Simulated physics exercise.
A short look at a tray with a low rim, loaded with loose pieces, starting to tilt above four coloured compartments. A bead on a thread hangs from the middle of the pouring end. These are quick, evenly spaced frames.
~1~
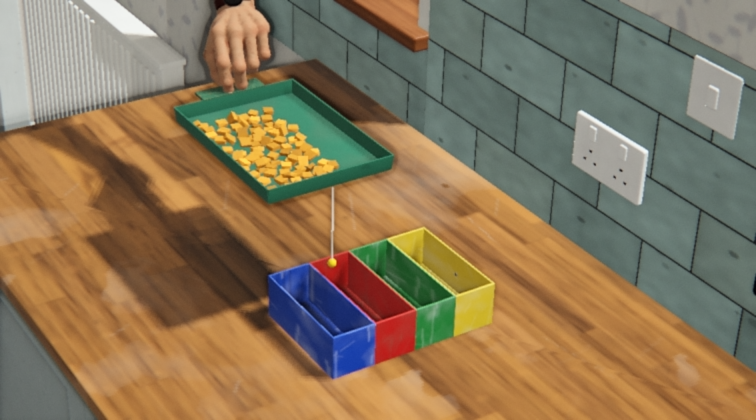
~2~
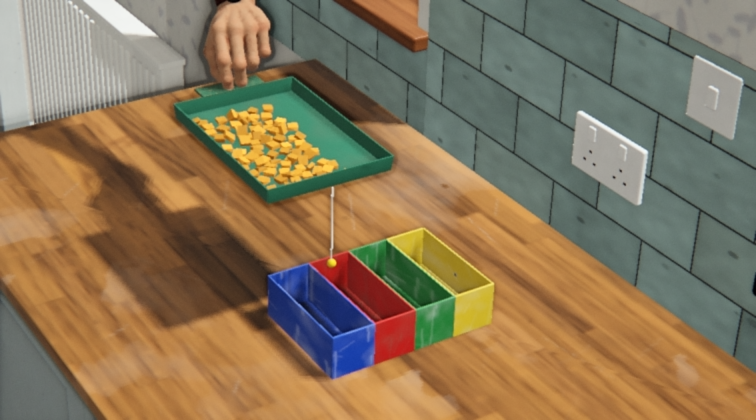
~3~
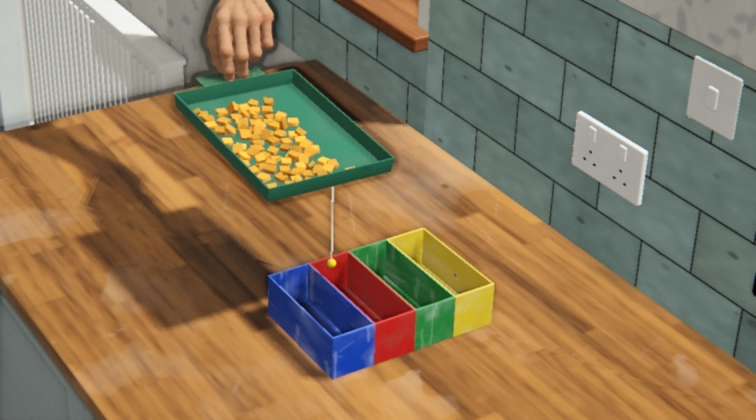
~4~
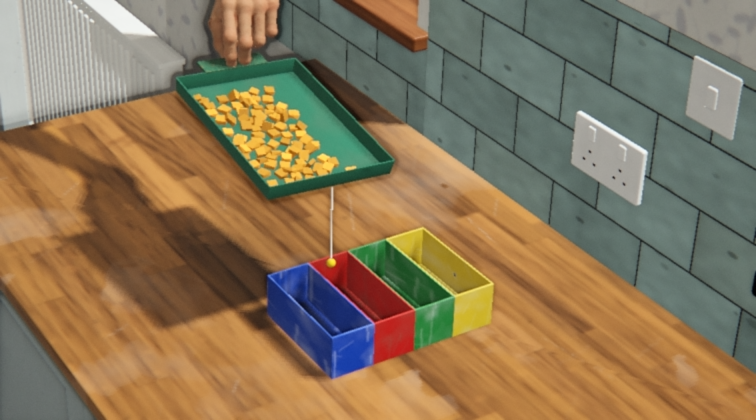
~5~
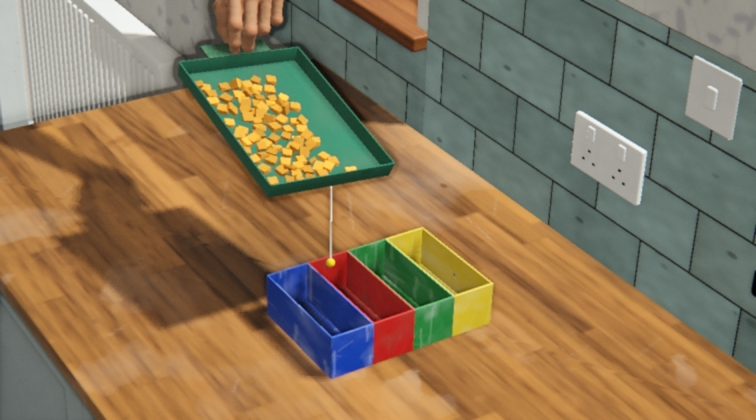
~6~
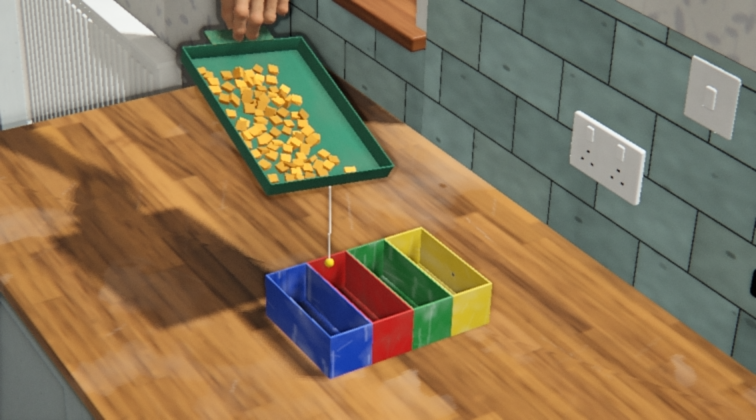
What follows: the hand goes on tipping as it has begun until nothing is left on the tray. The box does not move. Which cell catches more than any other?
The green one ends fullest.
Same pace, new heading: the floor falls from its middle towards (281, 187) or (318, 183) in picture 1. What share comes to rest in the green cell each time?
About 0 and 10 per cent.
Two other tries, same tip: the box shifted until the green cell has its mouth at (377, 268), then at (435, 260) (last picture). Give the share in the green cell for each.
First some 60, then 10 per cent.
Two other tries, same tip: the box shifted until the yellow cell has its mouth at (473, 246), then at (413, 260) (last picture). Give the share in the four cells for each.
First some 100, then 100 per cent.
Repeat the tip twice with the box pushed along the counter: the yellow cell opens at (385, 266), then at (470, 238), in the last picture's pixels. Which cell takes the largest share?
One: The cell in yellow. Two: The red cell.
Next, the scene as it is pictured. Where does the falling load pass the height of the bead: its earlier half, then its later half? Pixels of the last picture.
The first part at (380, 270); the rest at (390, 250).
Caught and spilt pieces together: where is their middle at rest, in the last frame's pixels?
Close to (394, 308).
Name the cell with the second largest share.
It is the red cell.
Shortly afterwards, tray tipped steeply; all but a few on the tray; only a few falling or outside the box.
Next, tray tipped right over; the bulk on the tray; a little in the green cell; only a few in the red cell; only a few in the yellow cell; only a few falling or outside the box.
Some moments later, tray tipped past a quarter turn; near two thirds in the green cell; near a quarter in the red cell; a little in the yellow cell; a little in the blue cell.
In the end, tray tipped past a quarter turn; near two thirds in the green cell; near a quarter in the red cell; a little in the yellow cell; a little in the blue cell.
